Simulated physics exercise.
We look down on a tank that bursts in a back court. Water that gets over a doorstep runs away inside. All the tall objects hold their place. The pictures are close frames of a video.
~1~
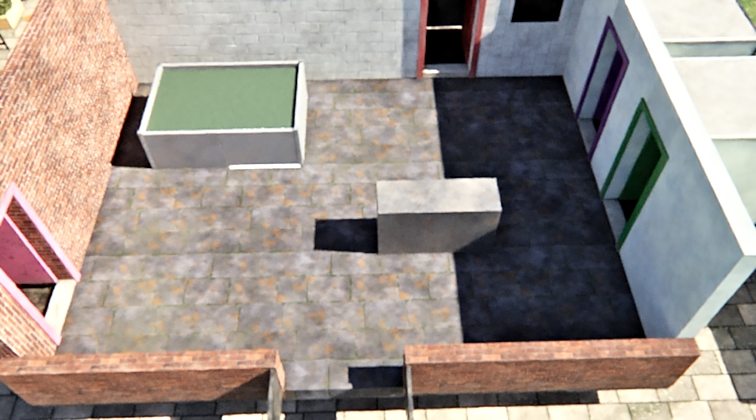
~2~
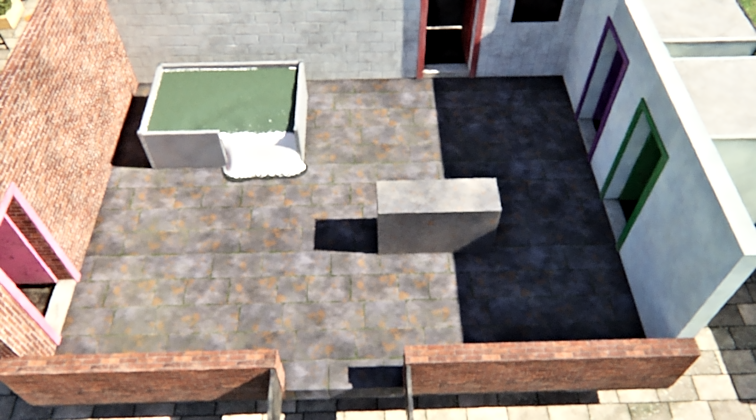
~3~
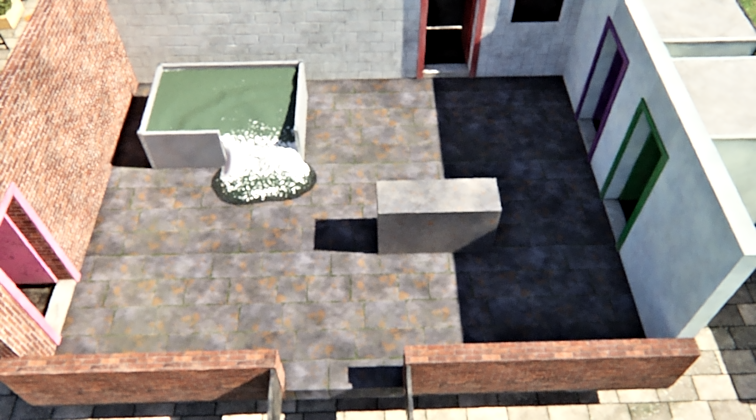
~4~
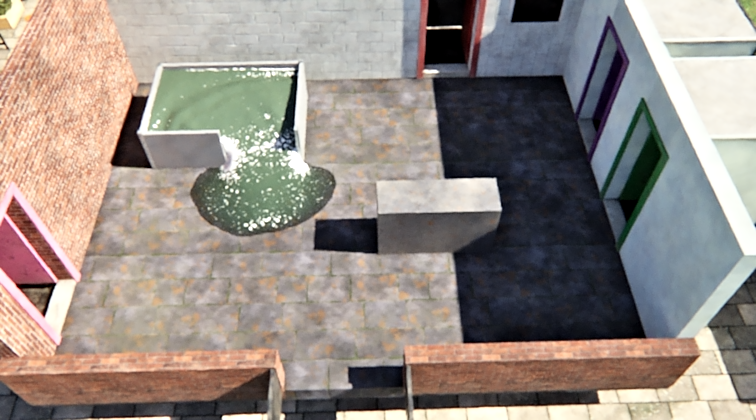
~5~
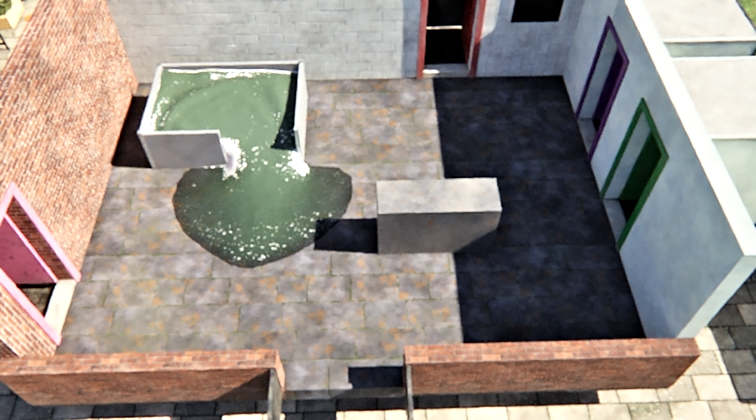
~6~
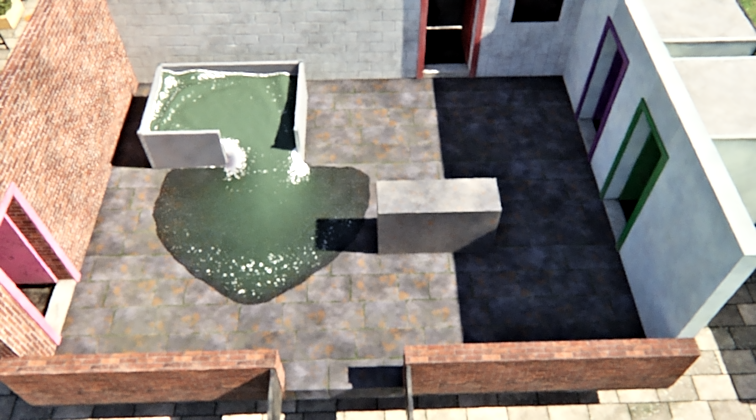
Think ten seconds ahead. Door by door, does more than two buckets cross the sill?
One by one: The red door holds within the limit; the pink door floods; the green door holds within the limit; the purple door holds within the limit.
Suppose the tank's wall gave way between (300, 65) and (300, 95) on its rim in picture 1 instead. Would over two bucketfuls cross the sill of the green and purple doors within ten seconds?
Then: Green goes over; purple is over.
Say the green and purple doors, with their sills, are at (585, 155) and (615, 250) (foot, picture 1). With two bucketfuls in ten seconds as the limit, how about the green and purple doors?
In short: Green stays under; purple stays under.
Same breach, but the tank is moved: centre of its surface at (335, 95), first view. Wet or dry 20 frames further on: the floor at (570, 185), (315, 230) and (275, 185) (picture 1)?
As listed: Under water, covered, dry.
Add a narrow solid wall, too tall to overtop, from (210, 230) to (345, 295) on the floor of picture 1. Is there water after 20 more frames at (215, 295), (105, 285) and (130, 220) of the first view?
One after the other: Not flooded, covered, flooded.
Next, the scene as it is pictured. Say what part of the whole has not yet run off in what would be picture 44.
Roughly 74 per cent.
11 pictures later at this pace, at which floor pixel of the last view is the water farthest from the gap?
Near (514, 367).
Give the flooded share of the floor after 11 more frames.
I make it 40 per cent.
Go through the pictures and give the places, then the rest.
In the first frame, the open tank at (226, 99) is whole and still.
In the second frame, the front is at (305, 167), out from the gap at (262, 154).
In the third frame, the front is at (227, 198), out from the gap at (262, 155).
In the fourth frame, water pours out at (263, 156) and has run to (237, 231).
In the fifth frame, water pours out at (262, 156) and has run to (241, 262).
In the sixth frame, the front is at (265, 296), out from the gap at (262, 155).
A moment on, water covers 30 % of the floor; the red door not reached, the pink door not reached, the green door not reached, the purple door not reached.
Next, water covers 40 % of the floor; the red door not reached, the pink door wet at the sill, nothing in, the green door not reached, the purple door not reached.
Then, water covers 45 % of the floor; the red door not reached, the pink door under two buckets in, the green door wet at the sill, nothing in, the purple door not reached.
Later, water covers 65 % of the floor; the red door not reached, the pink door over two buckets in, the green door under two buckets in, the purple door wet at the sill, nothing in.
In the end, water covers 85 % of the floor; the red door wet at the sill, nothing in, the pink door over two buckets in, the green door under two buckets in, the purple door wet at the sill, nothing in.
